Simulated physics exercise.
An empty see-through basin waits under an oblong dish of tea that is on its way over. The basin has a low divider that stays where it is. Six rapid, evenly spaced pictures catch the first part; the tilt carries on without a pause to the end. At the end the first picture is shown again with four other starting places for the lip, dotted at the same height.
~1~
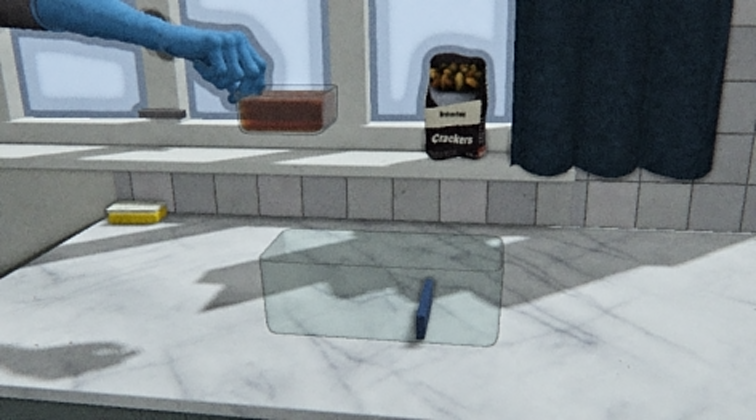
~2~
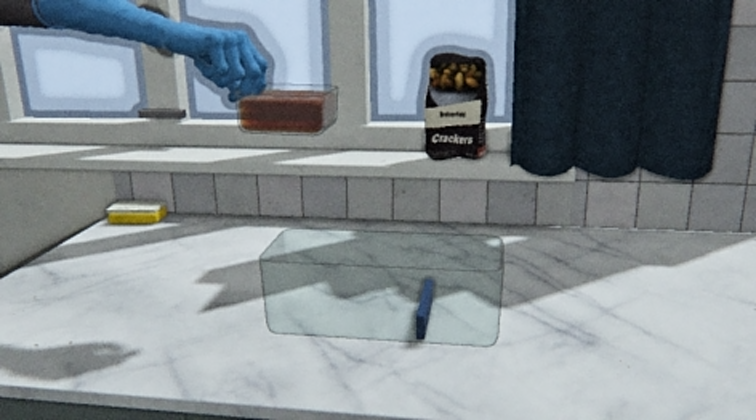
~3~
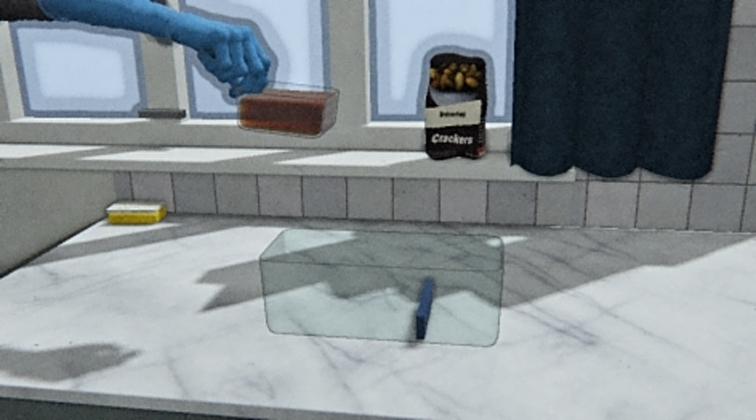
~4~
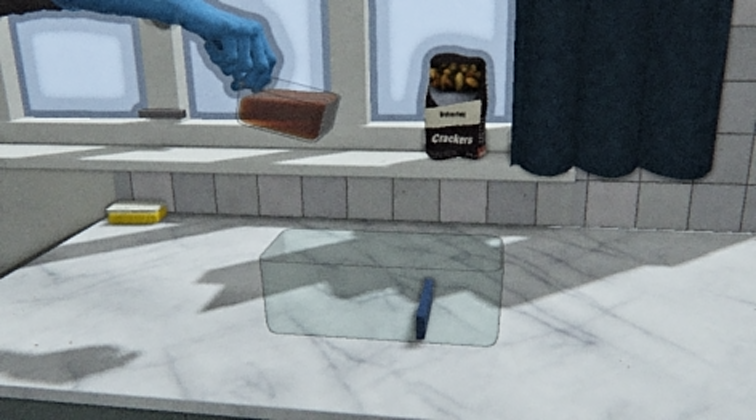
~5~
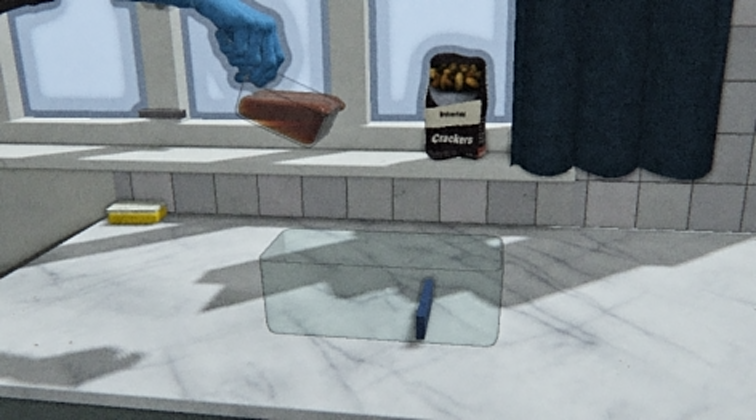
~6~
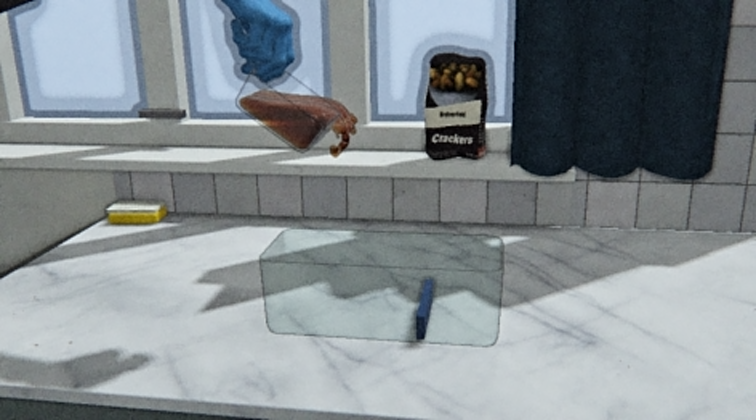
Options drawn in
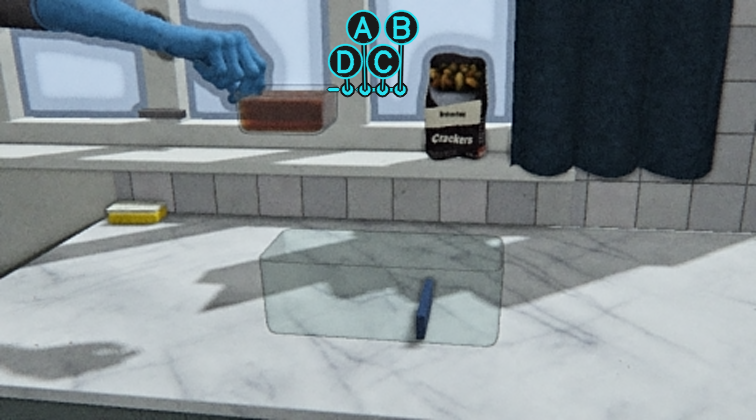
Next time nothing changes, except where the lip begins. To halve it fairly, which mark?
A beats the others.
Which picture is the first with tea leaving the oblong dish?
In picture 5.
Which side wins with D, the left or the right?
More ends on the left.
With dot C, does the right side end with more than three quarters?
No.
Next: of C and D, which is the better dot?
Dot C.
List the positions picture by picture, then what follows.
Upright, lip at (329, 89); basin from (268, 330) to (498, 344); top of the wall at (425, 296); nothing has left yet, in the first frame.
Upright, lip at (329, 90); nothing has left yet, in the second frame.
Tipped about 6°, lip at (331, 94); nothing has left yet, in the third frame.
Tipped about 14°, lip at (333, 100); nothing has left yet, in the fourth frame.
Tipped about 24°, lip at (333, 108); tea is over the lip, down to (333, 108), in the fifth frame.
Tipped about 36°, lip at (333, 118); tea is over the lip, down to (340, 150), in the sixth frame.
On the marked copy, A at (364, 89); B at (400, 89); C at (382, 89); D at (347, 89).
If A is chosen, about 47 % ends left of the wall and 49 % right of it; 4 % is lost outside.
If B is chosen, about 27 % ends left of the wall and 69 % right of it; 4 % is lost outside.
If C is chosen, about 33 % ends left of the wall and 62 % right of it; 6 % is lost outside.
If D is chosen, about 82 % ends left of the wall and 13 % right of it; 4 % is lost outside.
